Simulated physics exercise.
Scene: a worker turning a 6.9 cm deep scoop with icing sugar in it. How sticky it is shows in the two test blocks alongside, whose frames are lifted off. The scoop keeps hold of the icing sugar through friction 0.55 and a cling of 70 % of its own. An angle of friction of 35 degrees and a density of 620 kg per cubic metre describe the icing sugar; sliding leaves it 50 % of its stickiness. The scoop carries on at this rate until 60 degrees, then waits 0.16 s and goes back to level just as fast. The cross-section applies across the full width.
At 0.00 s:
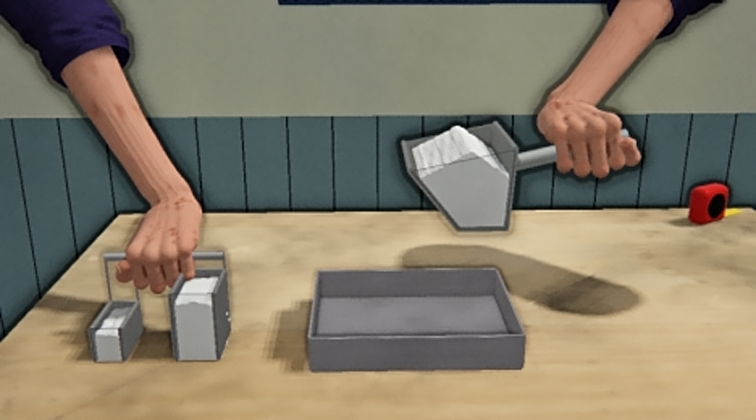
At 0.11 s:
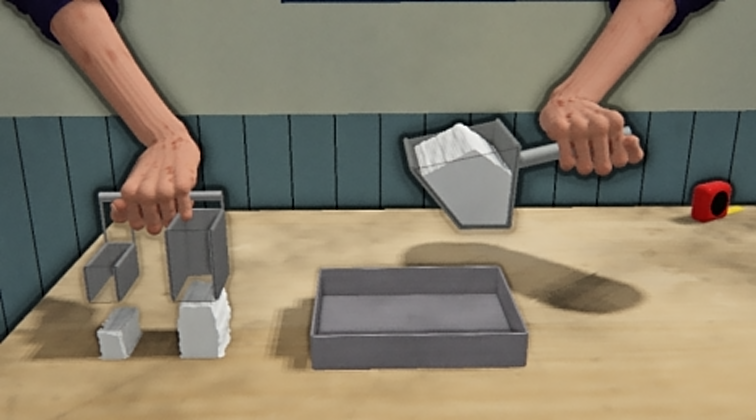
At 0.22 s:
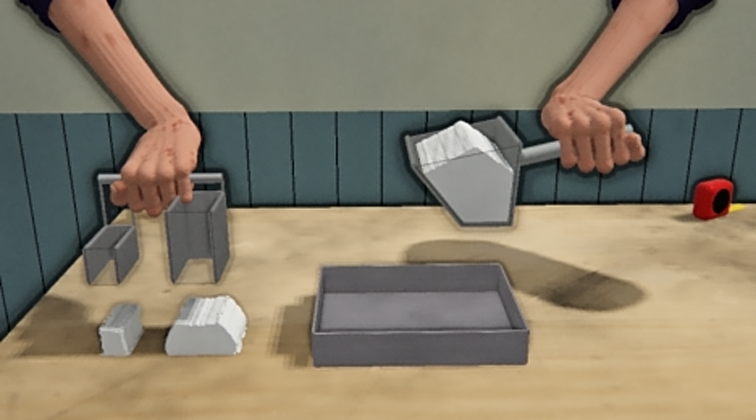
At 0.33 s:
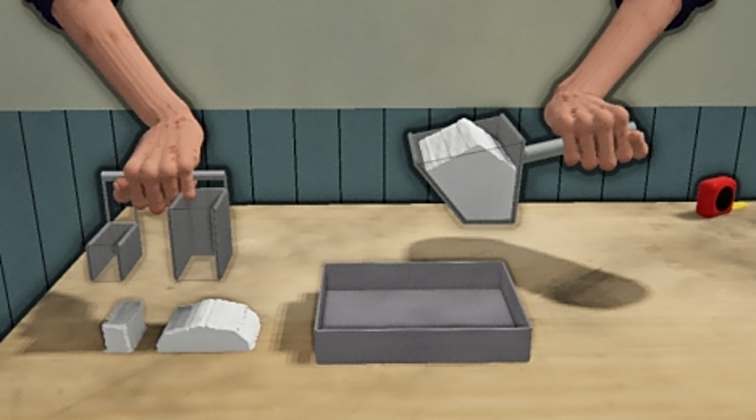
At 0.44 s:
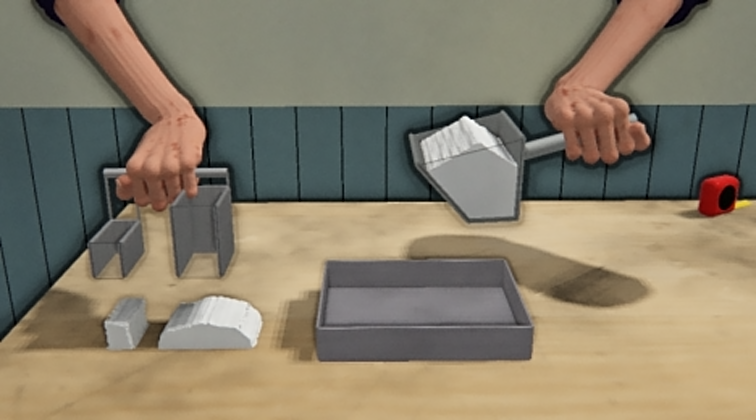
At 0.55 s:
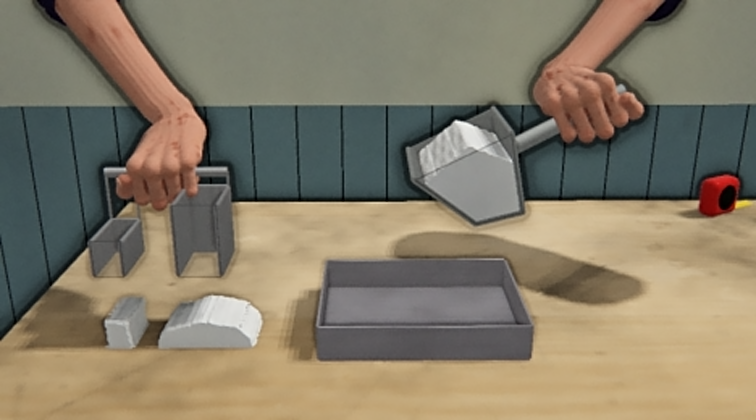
A hand lifted two linked moulds off two blocks of white powder, and the taller block slumped into a low mound while the small one kept its shape; then the other hand slightly tilted a powder-filled scoop.
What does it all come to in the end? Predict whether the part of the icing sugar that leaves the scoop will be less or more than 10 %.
My prediction is more.
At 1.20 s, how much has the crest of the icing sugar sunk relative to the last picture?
By my estimate, near 3.0 cm.
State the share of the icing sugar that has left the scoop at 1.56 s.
It should be near 25 per cent.
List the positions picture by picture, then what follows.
In the first frame, lip at (413, 169), tilt 0 degrees; top of the icing sugar at (475, 152); blocks stand 3.7 cm, 7.7 cm (left to right).
In the second frame, lip at (415, 167), tilt 0 degrees; top of the icing sugar at (477, 149); blocks stand 3.7 cm, 7.1 cm (left to right).
In the third frame, lip at (416, 164), tilt 0 degrees; top of the icing sugar at (479, 147); blocks stand 3.7 cm, 4.5 cm (left to right).
In the fourth frame, lip at (419, 162), tilt 0 degrees; top of the icing sugar at (481, 144); blocks stand 3.7 cm, 3.7 cm (left to right).
In the fifth frame, lip at (420, 163), tilt 3 degrees; top of the icing sugar at (477, 143); blocks stand 3.7 cm, 3.7 cm (left to right).
In the sixth frame, lip at (416, 177), tilt 15 degrees; top of the icing sugar at (467, 147); blocks stand 3.7 cm, 3.7 cm (left to right).
After 0.85 s, the scoop is at 56 degrees and 0 % has left it.
After 1.20 s, the scoop is at 56 degrees and 21 % has left it.
After 1.56 s, the scoop is at 9 degrees and 24 % has left it.
After 1.91 s, the scoop is at 0 degrees and 24 % has left it.
After 2.02 s, at the end, the scoop is at 0 degrees and 24 % has left it.
